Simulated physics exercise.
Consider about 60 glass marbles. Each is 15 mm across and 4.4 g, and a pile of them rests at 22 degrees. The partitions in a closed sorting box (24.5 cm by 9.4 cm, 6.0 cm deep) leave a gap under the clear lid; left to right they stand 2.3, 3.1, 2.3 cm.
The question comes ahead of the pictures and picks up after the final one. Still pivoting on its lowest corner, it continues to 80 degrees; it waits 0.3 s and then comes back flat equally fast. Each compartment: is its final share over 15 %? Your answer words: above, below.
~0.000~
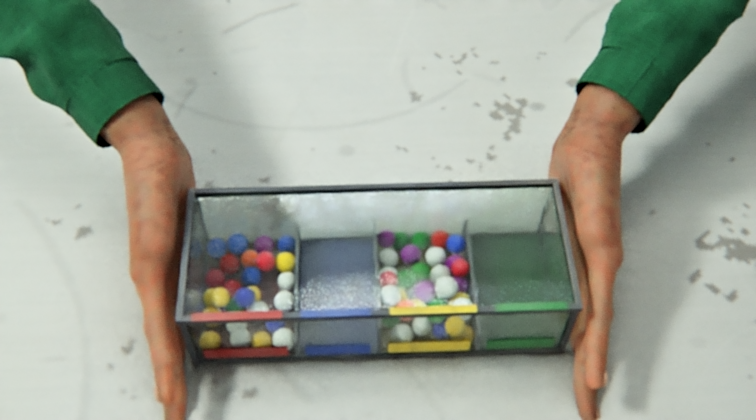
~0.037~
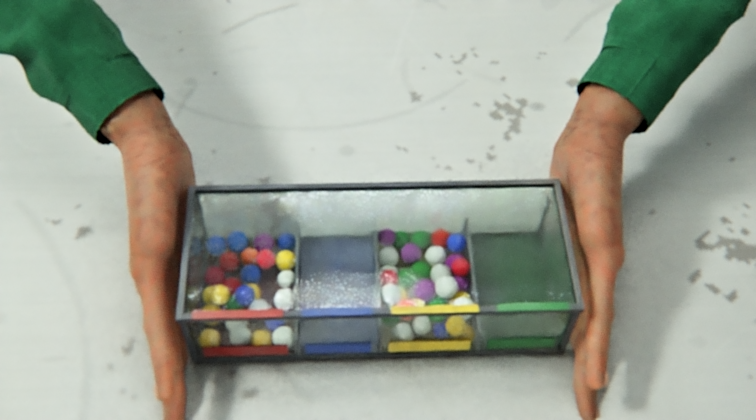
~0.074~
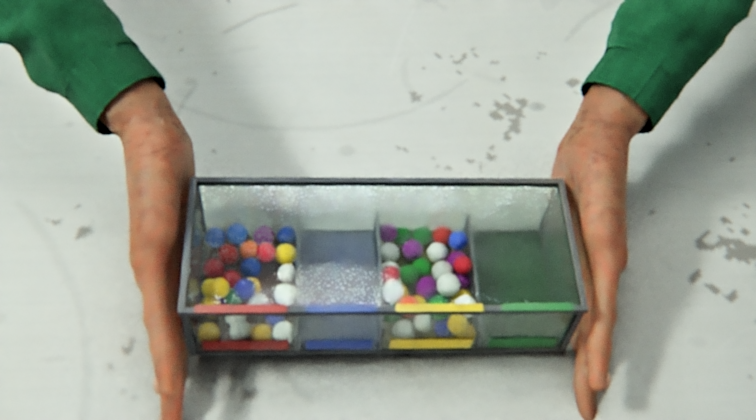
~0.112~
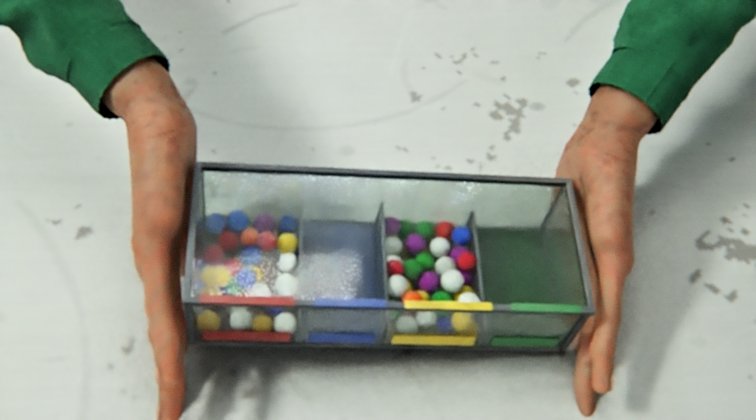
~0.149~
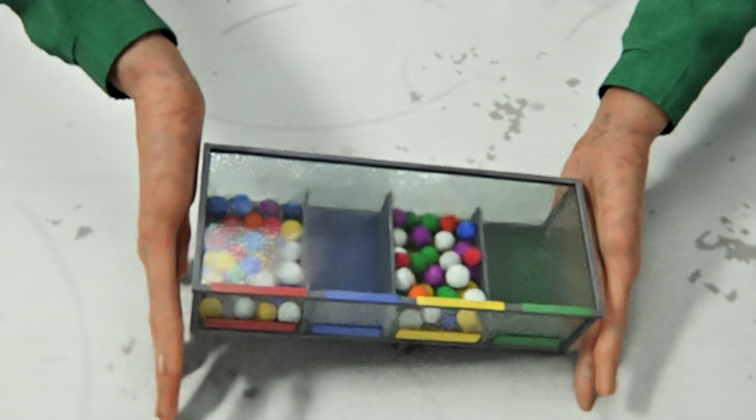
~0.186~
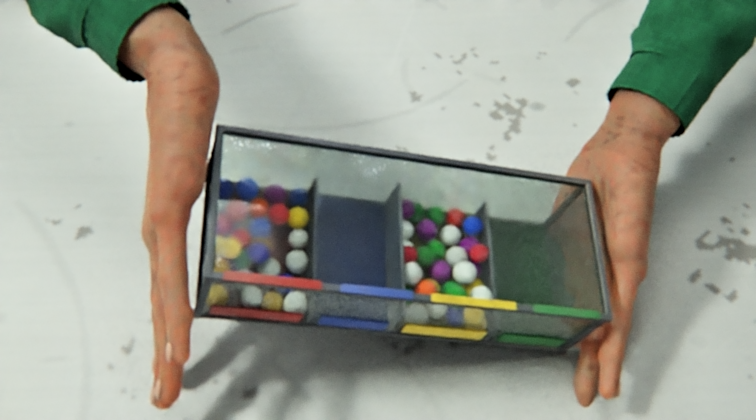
Red - below; blue - below; green - above; yellow - above.
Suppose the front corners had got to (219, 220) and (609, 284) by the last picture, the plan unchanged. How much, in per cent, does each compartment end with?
Red 5 %; blue 15 %; green 55 %; yellow 25 %.
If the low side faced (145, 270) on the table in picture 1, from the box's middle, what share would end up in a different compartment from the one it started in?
Roughly 40 percent of them.
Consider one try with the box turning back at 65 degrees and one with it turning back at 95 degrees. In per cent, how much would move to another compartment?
I'd put them near 35 and 95 percent in that order.
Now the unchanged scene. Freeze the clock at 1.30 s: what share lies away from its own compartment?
Around 70 percent.
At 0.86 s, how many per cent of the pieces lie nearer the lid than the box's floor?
Around 40 in a hundred, give or take.
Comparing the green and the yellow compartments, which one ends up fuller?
The green compartment.
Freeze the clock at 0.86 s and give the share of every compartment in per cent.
Shares - red: 10; blue: 10; green: 35; yellow: 45.
After 0.86 s, tilt 80 degrees; red 10 %, blue 10 %, green 35 %, yellow 45 %.
After 1.30 s, tilt 45 degrees; red 5 %, blue 5 %, green 60 %, yellow 30 %.
Then, at 1.83 s, tilt 0 degrees; red 5 %, blue 5 %, green 60 %, yellow 30 %.
By 2.7 s all is still; red 5 %, blue 5 %, green 60 %, yellow 30 %.
